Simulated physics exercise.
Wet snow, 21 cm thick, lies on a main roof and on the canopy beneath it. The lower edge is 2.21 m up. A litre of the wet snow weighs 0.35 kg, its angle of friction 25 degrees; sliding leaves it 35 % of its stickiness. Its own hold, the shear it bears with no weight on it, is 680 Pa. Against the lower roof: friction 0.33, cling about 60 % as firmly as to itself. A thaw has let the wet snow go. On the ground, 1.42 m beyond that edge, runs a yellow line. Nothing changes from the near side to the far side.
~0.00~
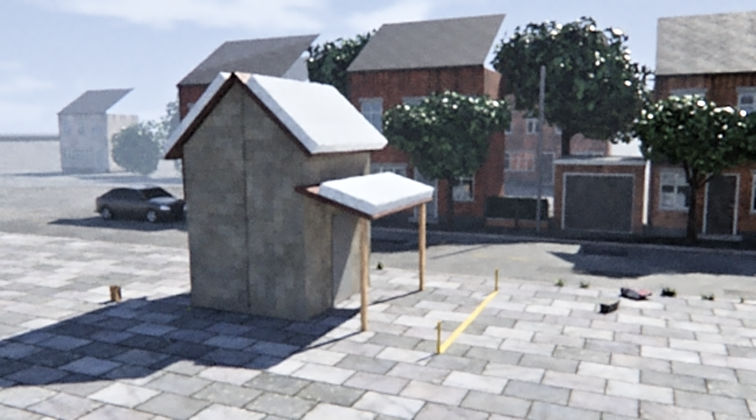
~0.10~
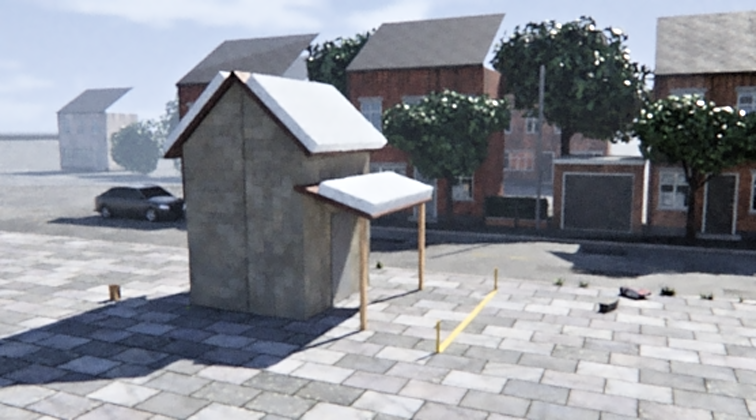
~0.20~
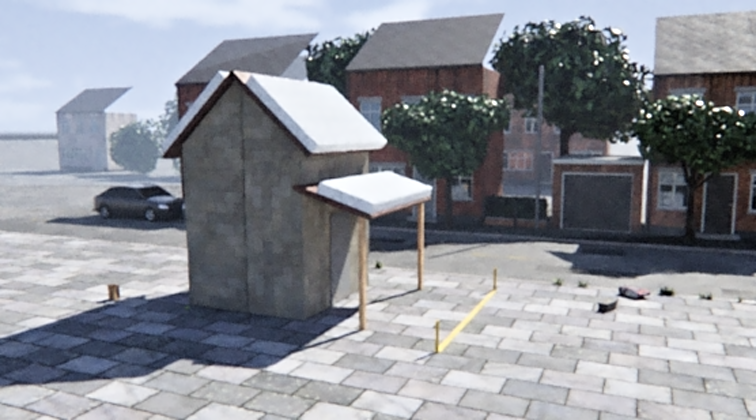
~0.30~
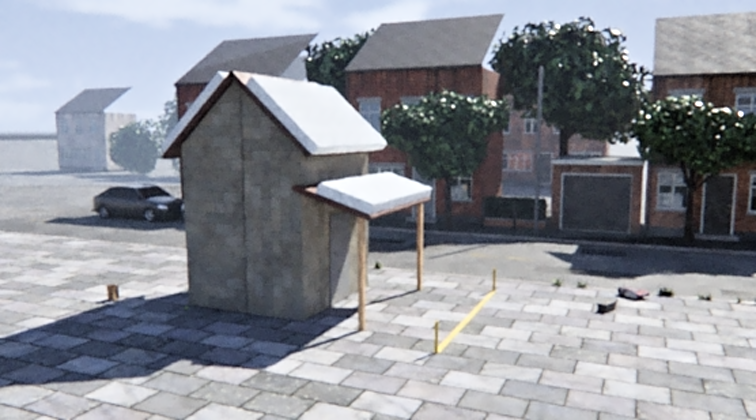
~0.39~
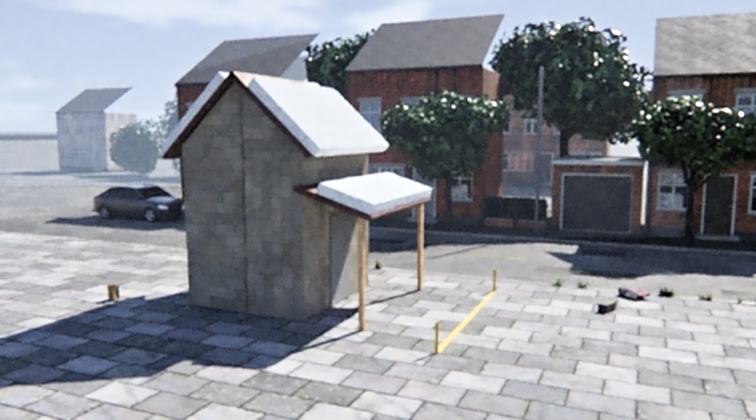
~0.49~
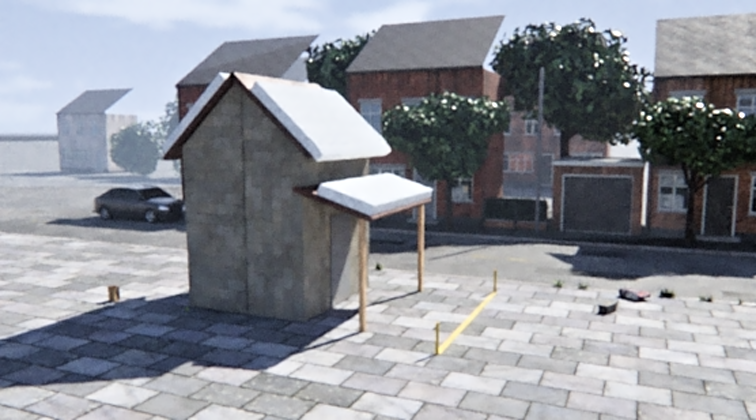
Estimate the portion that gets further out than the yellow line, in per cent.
Expect roughly 1 %.
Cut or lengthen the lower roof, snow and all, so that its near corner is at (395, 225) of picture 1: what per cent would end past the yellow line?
It would be near 0 %.
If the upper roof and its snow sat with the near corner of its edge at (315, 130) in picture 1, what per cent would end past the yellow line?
It would be near 14 %.
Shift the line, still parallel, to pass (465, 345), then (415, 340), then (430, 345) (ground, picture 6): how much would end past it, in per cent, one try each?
In that order: 0 %, 8 %, 2 %.
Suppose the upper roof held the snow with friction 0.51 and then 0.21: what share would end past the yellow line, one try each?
In that order: 7 %, 25 %.
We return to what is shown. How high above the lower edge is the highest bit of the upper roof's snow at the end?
Roughly 0.8 m.
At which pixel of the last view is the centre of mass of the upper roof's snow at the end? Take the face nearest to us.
Near (361, 237).
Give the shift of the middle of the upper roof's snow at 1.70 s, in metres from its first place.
Roughly 1.8 m.
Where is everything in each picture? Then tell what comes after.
The first frame shows front end of the wet snow at (313, 148).
The second frame shows front end of the wet snow at (313, 147), its middle shifted 6 mm.
The third frame shows front end of the wet snow at (313, 147), its middle shifted 2.4 cm, 1 % of it past the upper edge, in one piece.
The fourth frame shows front end of the wet snow at (313, 149), its middle shifted 5.5 cm, 3 % of it past the upper edge, in one piece.
The fifth frame shows front end of the wet snow at (315, 144), its middle shifted 10.0 cm, 5 % of it past the upper edge, in one piece.
The sixth frame shows front end of the wet snow at (318, 152), its middle shifted 16 cm, 9 % of it past the upper edge, cracking.
By 1.04 s, none is below the lower edge and 0 % is past the line.
By 1.70 s, none is below the lower edge and 0 % is past the line.
By 2.35 s, 13 % is below the lower edge and 0 % is past the line.
By 3.00 s, 33 % is below the lower edge and 0 % is past the line.
By 3.70 s, at the end, 33 % is below the lower edge and 1 % is past the line.
